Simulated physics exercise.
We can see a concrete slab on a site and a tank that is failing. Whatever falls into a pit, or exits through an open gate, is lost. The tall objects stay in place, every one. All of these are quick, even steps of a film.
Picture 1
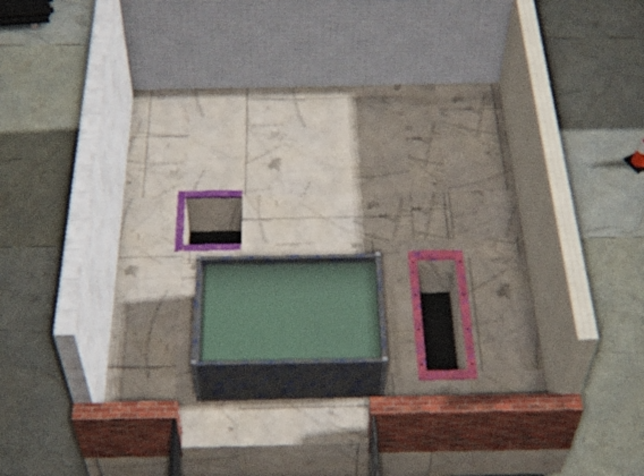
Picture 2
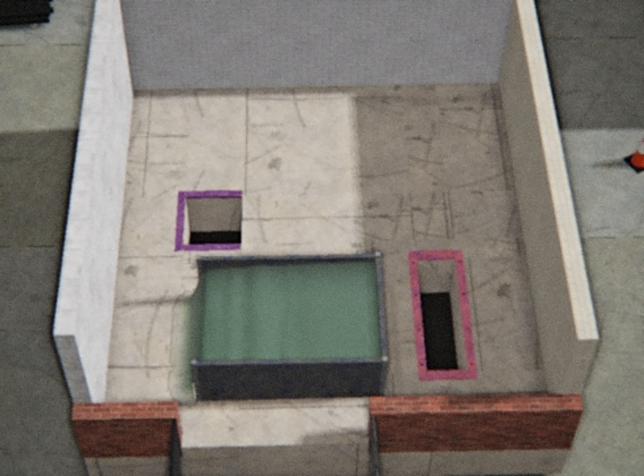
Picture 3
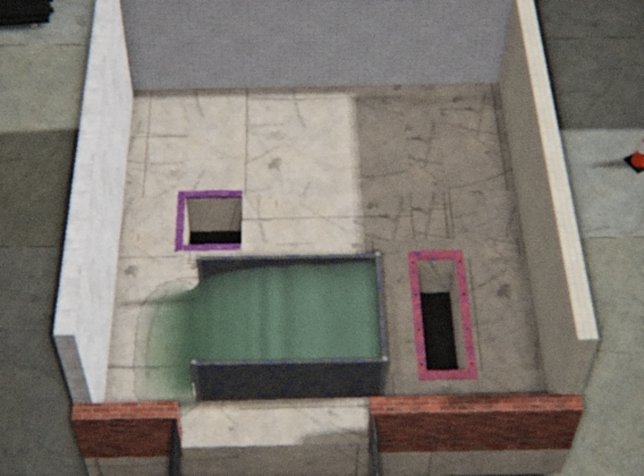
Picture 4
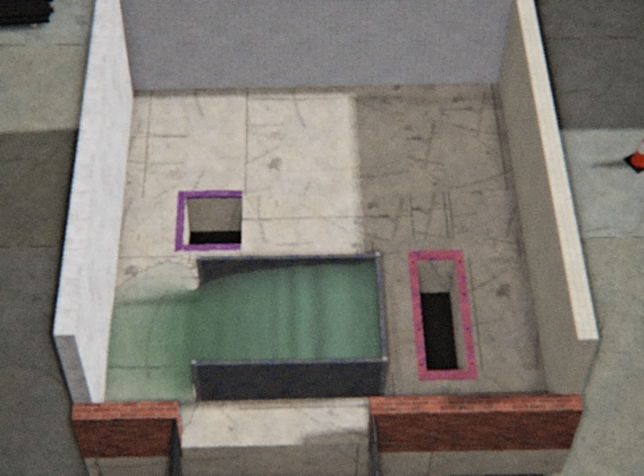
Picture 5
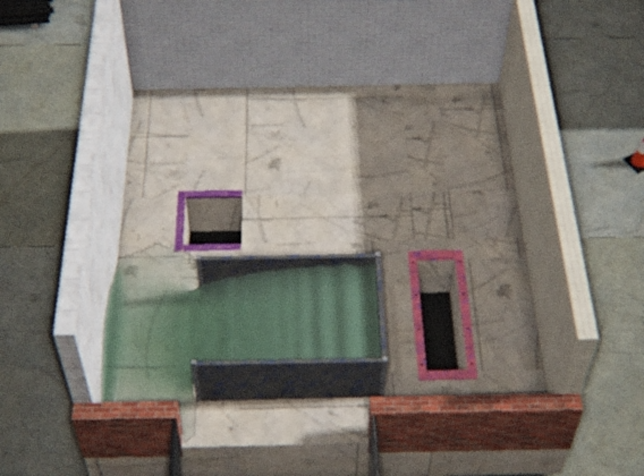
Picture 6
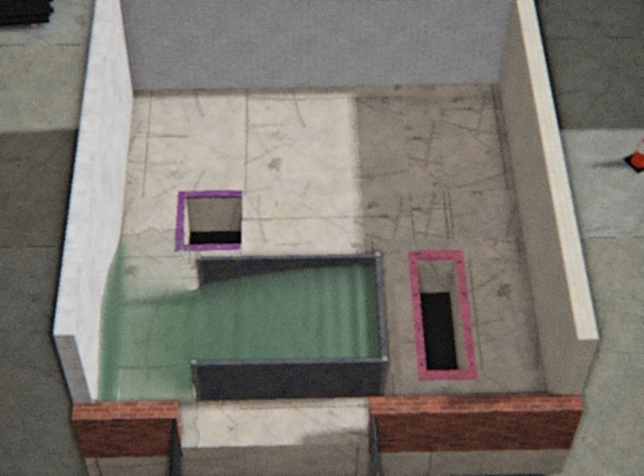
A walled concrete slab, open at the front between two low red brick sections, is seen from above by a still camera. A dark-rimmed tank of green water sits front and centre, with a purple-edged square opening behind its left end and a pink-edged rectangular one to its right. Water pours from the tank's left side, spreads across the floor to the left wall, and creeps backward along it.
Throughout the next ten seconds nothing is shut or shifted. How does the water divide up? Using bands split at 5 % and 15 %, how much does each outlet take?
I would say the gate draws off over 15 %, the pink pit draws off under 5 %, the purple pit draws off over 15 %.
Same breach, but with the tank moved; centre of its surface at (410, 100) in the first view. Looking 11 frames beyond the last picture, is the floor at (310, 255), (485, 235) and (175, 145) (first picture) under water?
So, first one stays dry, second one stays dry, third one got wet.
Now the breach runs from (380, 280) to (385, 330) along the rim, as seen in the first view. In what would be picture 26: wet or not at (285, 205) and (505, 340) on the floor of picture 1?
Point one not reached, point two waterlogged.
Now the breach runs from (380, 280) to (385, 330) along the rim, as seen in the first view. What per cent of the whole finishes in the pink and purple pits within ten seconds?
Lab note - share by pit: Pink 65 %, purple 0 %.
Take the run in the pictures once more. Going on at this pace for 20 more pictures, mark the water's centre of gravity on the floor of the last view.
Close to (222, 285), I reckon.
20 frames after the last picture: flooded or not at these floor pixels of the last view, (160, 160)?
Looks like it ends up waterlogged.
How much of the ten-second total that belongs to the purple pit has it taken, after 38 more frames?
I get 80 per cent.
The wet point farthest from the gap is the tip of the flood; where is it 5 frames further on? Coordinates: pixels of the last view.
Point: (130, 135) in the last picture's pixels.
A moment on, water covers 20 % of the floor; the gate 0 %, the pink pit 0 %, the purple pit 0 %.
Next, water covers 35 % of the floor; the gate 2 %, the pink pit 0 %, the purple pit 3 %.
Then, water covers 50 % of the floor; the gate 9 %, the pink pit 0 %, the purple pit 9 %.
Later, water covers 85 % of the floor; the gate 13 %, the pink pit 0 %, the purple pit 15 %.
In the end, water covers 95 % of the floor; the gate 17 %, the pink pit 1 %, the purple pit 19 %.
